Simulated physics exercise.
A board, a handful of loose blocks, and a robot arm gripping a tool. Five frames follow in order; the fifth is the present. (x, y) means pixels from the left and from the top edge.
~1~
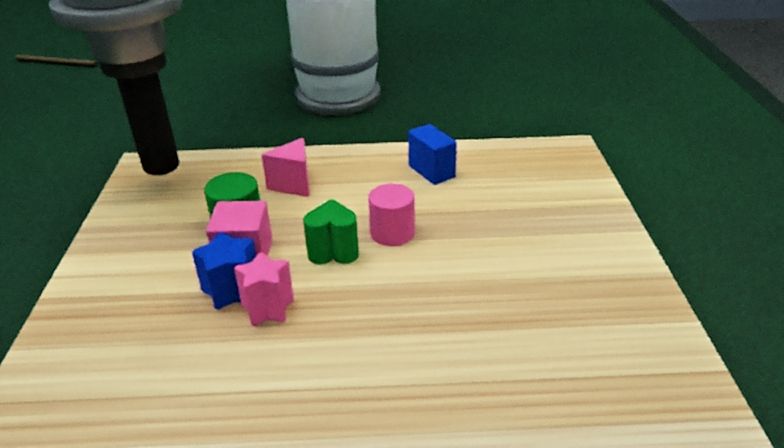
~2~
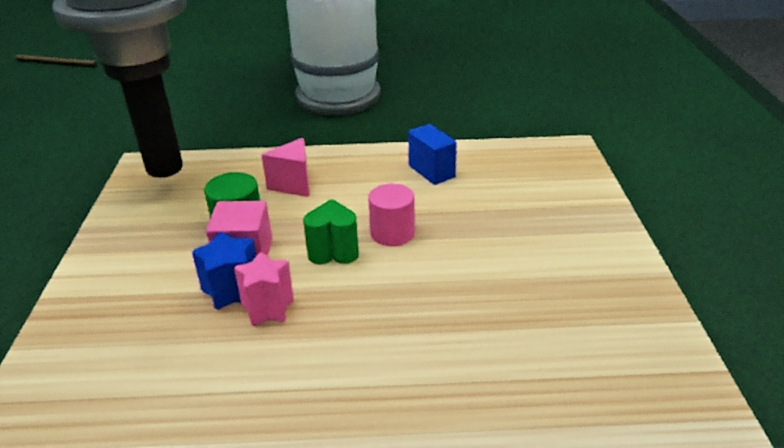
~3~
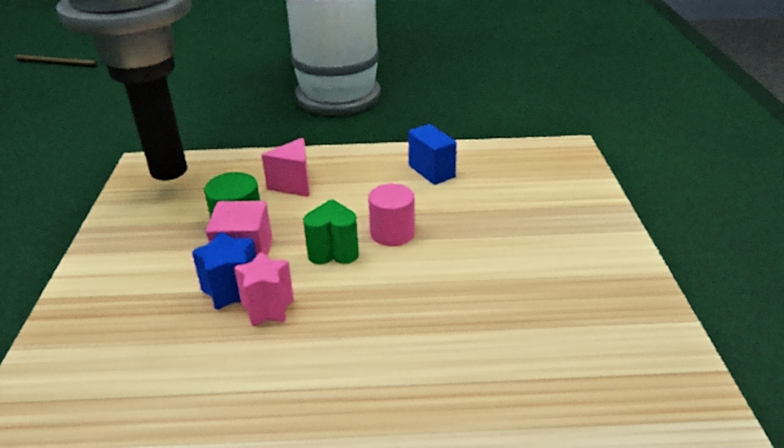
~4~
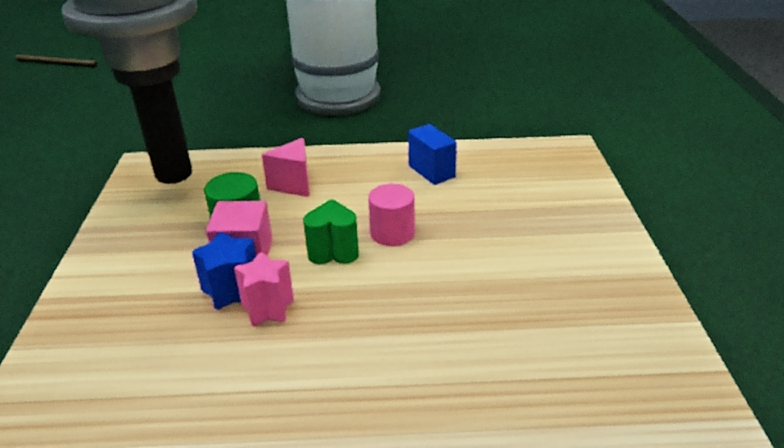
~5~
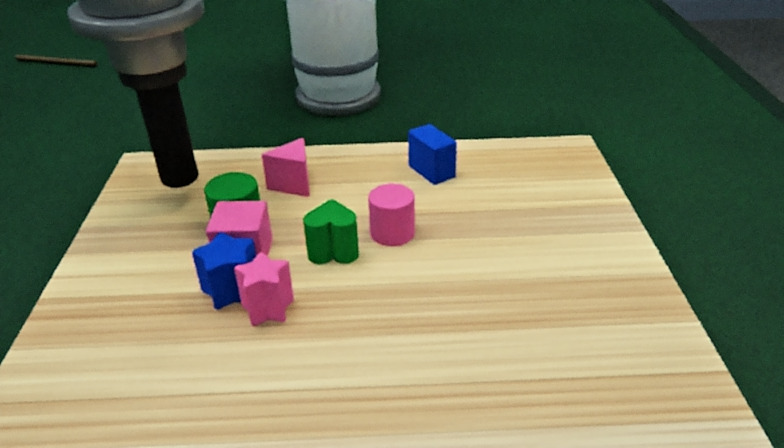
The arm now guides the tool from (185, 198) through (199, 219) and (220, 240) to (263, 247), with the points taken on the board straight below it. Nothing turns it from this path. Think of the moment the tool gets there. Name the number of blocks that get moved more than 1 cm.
This push will displace two blocks.
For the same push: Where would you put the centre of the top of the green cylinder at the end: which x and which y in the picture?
The green cylinder ends near (279, 184).
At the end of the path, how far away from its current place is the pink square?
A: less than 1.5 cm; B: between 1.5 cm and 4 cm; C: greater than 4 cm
I choose C.
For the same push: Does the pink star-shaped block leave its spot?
The answer is no.
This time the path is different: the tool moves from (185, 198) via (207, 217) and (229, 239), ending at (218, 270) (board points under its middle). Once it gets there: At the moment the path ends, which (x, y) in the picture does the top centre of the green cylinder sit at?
Around pixel (268, 189).
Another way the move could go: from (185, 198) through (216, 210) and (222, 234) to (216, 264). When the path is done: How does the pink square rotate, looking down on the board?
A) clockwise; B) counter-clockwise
A - clockwise.
On the path given first. One third of the way, tool at (196, 201); green cylinder at (237, 186).
Two thirds of the way, tool at (217, 221); green cylinder at (257, 187); pink square at (246, 219), turned 20° clockwise.
At the end, tool at (260, 228); blue star-shaped block in place; green cylinder at (279, 184); pink square at (283, 230), turned 50° clockwise; pink star-shaped block in place; green heart-shaped block at (337, 215), turned 20° anticlockwise.
